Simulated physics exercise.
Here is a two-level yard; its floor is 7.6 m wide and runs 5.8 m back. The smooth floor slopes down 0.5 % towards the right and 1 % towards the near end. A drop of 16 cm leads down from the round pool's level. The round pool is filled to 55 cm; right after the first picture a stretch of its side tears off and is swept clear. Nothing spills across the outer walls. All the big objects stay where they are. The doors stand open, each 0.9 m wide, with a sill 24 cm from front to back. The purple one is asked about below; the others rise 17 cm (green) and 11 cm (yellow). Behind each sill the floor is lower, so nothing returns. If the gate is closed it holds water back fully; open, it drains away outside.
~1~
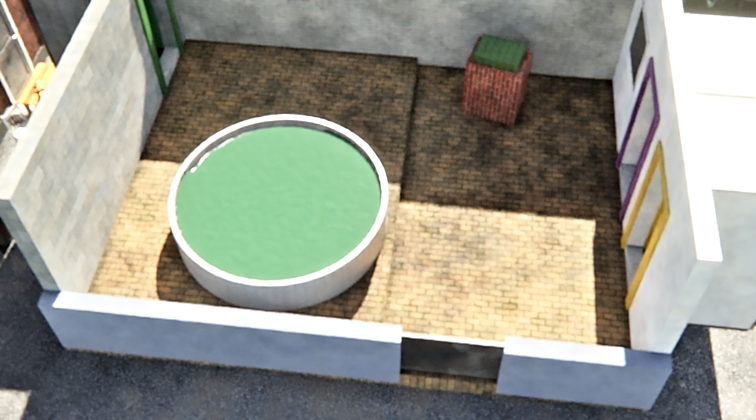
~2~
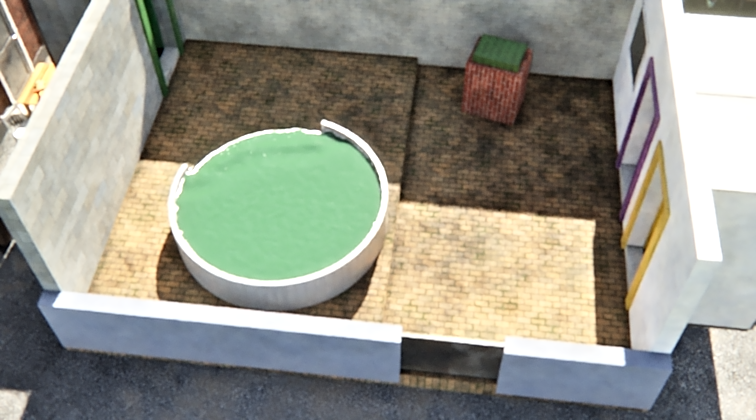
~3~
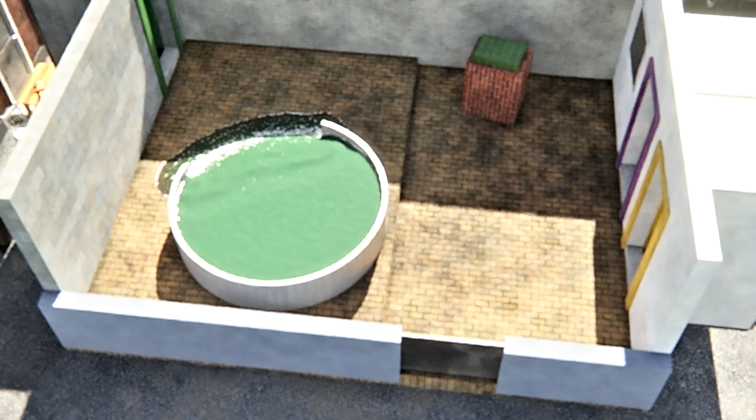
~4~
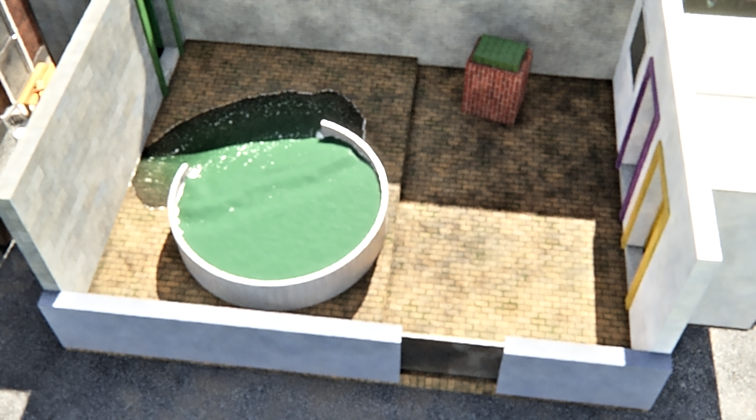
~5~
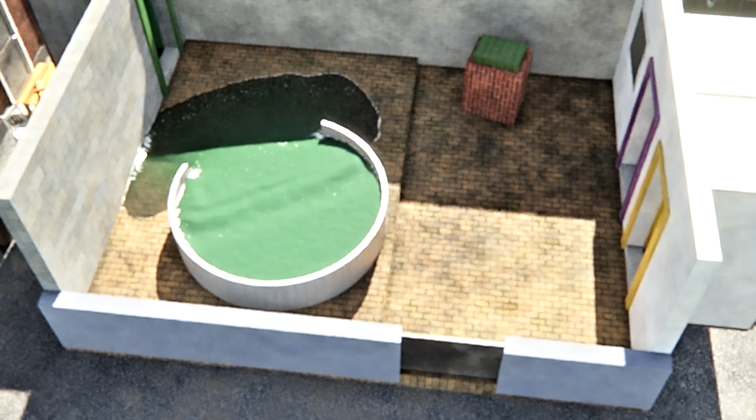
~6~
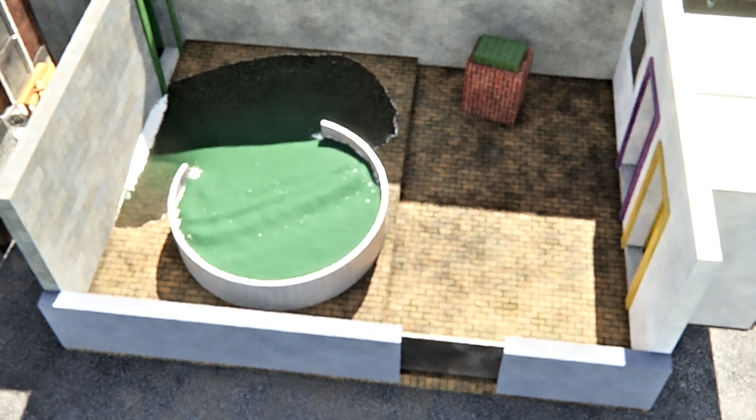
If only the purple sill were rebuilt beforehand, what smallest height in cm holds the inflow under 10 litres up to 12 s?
Some 12 cm above the ground.
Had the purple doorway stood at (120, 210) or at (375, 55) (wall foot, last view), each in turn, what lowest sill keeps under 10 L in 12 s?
Roughly 8.5 and 14.0 cm.
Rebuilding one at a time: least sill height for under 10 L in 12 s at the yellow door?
About 13.5 cm at yellow.
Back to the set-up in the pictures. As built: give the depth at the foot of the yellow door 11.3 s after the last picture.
Roughly 11.5 cm deep.
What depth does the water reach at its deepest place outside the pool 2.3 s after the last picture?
About 36 cm.
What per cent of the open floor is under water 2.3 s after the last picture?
About 40 per cent.
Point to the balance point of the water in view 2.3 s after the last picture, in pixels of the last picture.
Near (266, 143).
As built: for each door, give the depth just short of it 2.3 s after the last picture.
In cm: Purple 0, green 36, yellow 0.
Then, 0.7 s after the last picture water covers 30 % of the floor, deepest (44 cm) near (187, 40); it has not reached the purple door.
Then, 2.3 s after the last picture water covers 40 % of the floor, deepest (36 cm) near (179, 60); it has not reached the purple door.
Then, 11.3 s after the last picture water covers 95 % of the floor, deepest (20 cm) near (389, 357); 12 cm at the purple door, 1 litre in over its 15 cm sill.
At the purple door as built, the water peaked near 15 cm, 7.1 s after the last picture.
With a sill of 10 cm, 24 litres would have come in within the 12 s; with 14 cm, 3 litres. So under 10 litres takes about 12 cm.
